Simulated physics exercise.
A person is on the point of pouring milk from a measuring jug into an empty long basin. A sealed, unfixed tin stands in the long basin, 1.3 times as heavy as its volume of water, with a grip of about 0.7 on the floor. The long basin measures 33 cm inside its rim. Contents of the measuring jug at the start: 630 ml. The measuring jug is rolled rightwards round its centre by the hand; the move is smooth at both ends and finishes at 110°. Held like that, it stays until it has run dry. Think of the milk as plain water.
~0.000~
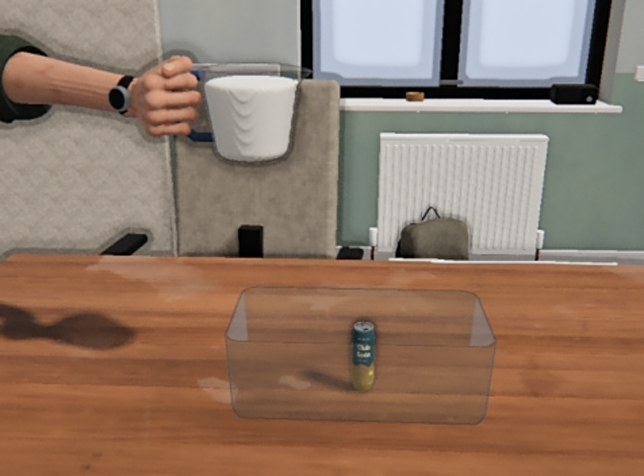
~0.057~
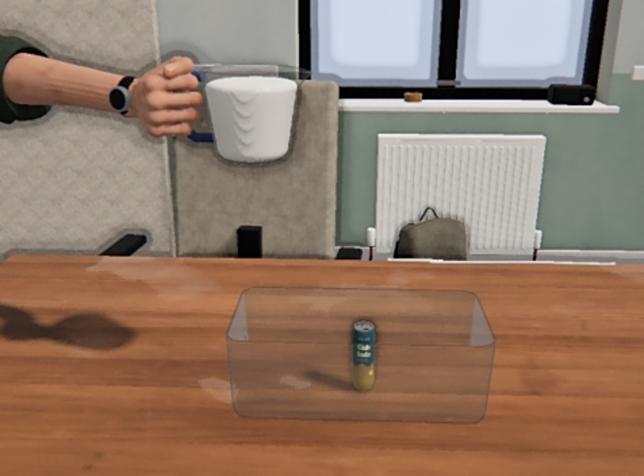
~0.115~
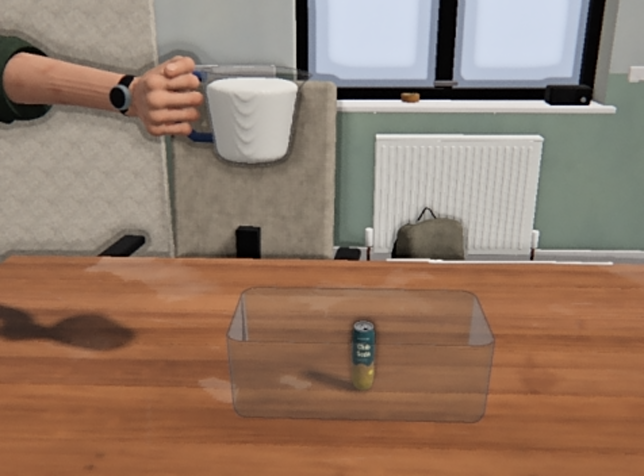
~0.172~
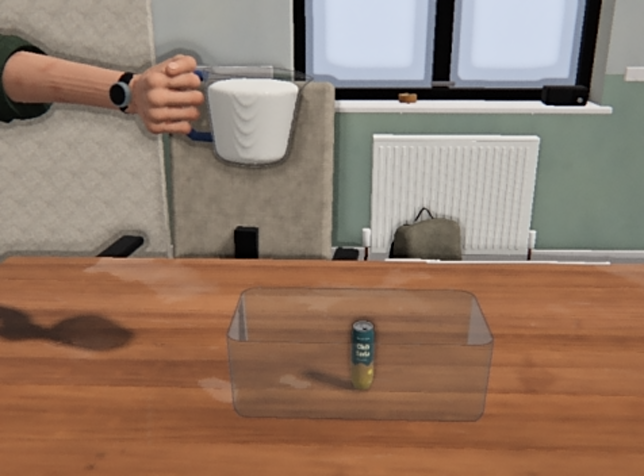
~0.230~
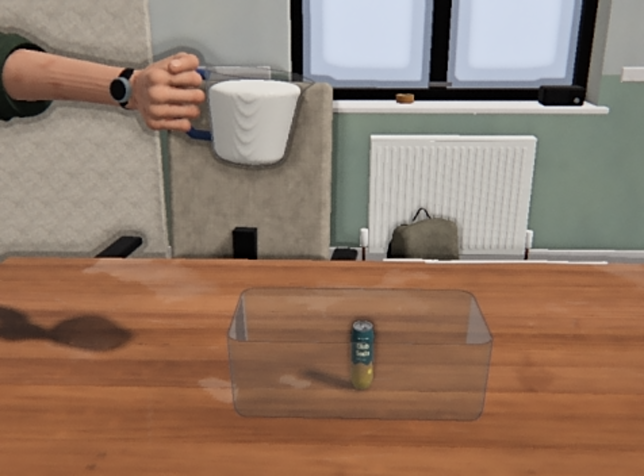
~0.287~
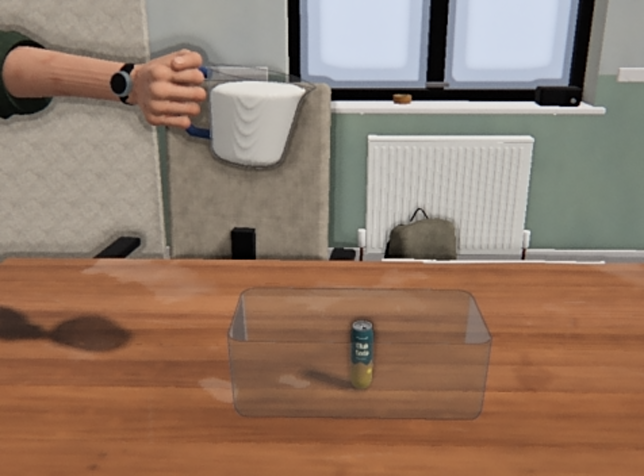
A hand tilts a jug of milk slightly rightwards above a table holding a clear basin.
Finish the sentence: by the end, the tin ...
By the end, the tin is still upright.
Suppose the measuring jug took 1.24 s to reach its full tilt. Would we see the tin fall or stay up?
Result: Tin upright.
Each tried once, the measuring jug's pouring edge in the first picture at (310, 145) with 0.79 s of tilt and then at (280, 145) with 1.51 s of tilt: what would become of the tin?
First it tips over; then it tips over.
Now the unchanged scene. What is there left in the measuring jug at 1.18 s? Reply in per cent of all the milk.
I reckon near 14 per cent still sits there.
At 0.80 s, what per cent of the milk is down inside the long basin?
I'd estimate some 5 percent of the liquid.
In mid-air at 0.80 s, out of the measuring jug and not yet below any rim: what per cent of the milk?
24 per cent.
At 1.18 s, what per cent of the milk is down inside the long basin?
Some 60 per cent.
Then, 0.80 s in, the tilt is 61° and 71 per cent is still to pour; the tin stands where it began.
Then, 1.18 s in, the tilt is 98° and 13 per cent is still to pour; the tin stands where it began.
Then, 1.58 s in, the tilt is 110° and 0 per cent is still to pour; the tin stands where it began.
Then, 2.01 s in, the tilt is 110° and 0 per cent is still to pour; the tin stands where it began.
Finally, the tin stands where it began.
